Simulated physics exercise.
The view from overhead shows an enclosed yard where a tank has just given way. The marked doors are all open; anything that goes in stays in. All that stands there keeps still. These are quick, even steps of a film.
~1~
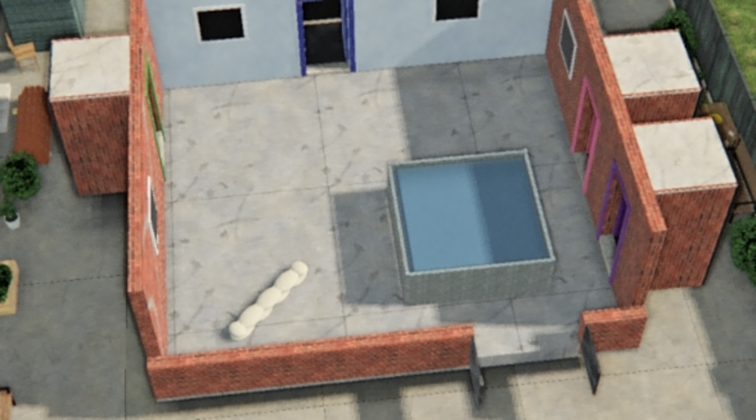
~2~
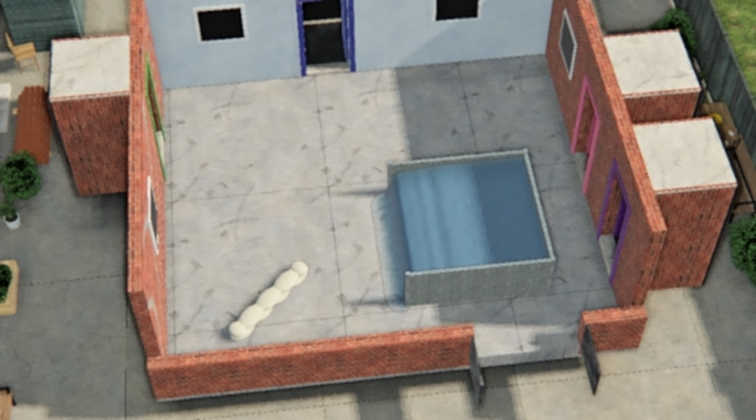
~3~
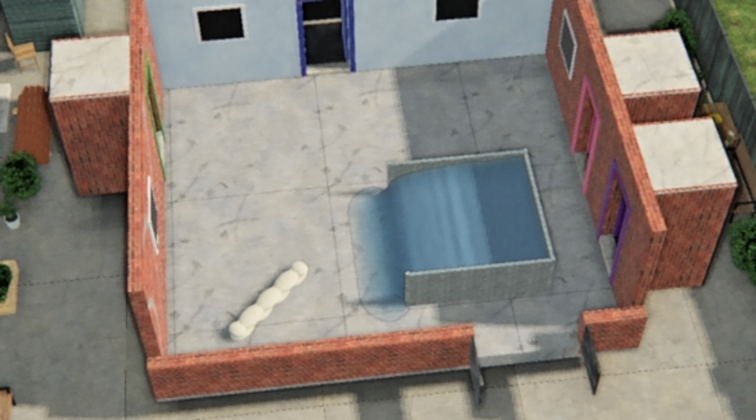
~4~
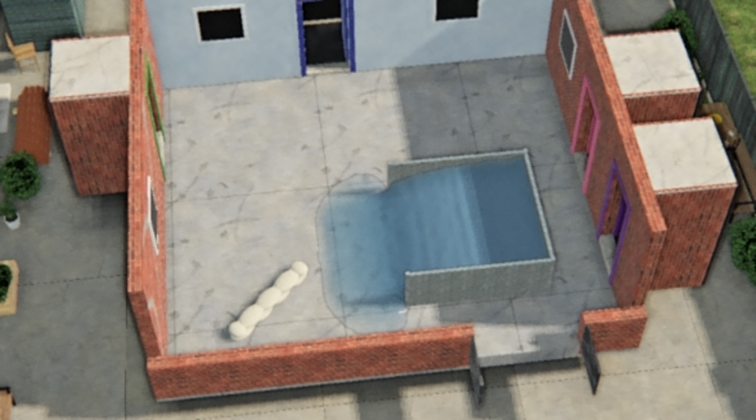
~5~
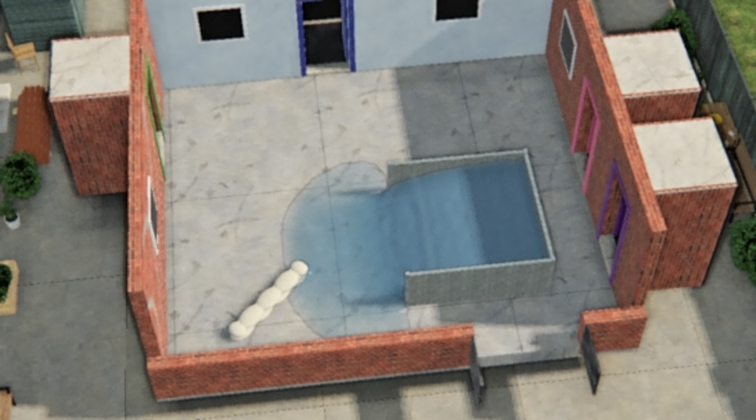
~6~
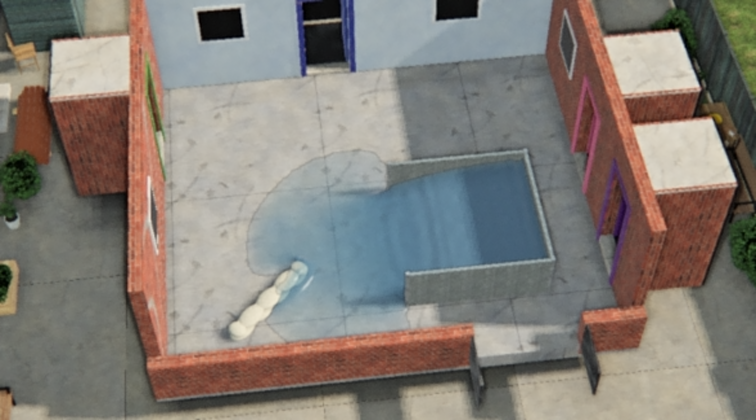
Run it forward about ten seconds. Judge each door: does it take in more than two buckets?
My call: The pink door takes in more, the green door keeps it to two or fewer, the purple door keeps it to two or fewer, the blue door takes in more.
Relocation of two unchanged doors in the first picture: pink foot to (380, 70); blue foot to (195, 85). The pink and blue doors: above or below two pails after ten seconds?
Well, the pink door overflows, but the blue door overflows.
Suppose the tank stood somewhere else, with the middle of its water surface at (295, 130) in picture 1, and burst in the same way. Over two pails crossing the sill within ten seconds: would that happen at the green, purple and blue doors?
Lab note - green breaks the limit; purple remains within bounds; blue remains within bounds.
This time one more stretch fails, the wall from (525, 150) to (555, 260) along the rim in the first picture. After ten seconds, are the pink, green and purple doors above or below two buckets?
Pink door exceeds the limit, green door stays within the limit, purple door exceeds the limit.
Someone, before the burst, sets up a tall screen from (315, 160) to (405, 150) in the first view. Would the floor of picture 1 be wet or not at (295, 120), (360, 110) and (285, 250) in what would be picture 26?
Log, spots one to three: Spared; spared; swamped.
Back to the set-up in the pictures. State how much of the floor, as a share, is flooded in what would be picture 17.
Roughly 50 percent, I'd say.
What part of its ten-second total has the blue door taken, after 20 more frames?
Some 0 per cent.
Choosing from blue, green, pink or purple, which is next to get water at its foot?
I'd say it's the one in green.
A moment on, water covers 40 % of the floor; the pink door not reached, the green door not reached, the purple door not reached, the blue door not reached.
Next, water covers 50 % of the floor; the pink door not reached, the green door wet at the sill, nothing in, the purple door not reached, the blue door not reached.
Then, water covers 50 % of the floor; the pink door not reached, the green door wet at the sill, nothing in, the purple door not reached, the blue door not reached.
Later, water covers 90 % of the floor; the pink door not reached, the green door wet at the sill, nothing in, the purple door not reached, the blue door under two buckets in.
In the end, water covers 100 % of the floor; the pink door over two buckets in, the green door wet at the sill, nothing in, the purple door wet at the sill, nothing in, the blue door far over two buckets in.
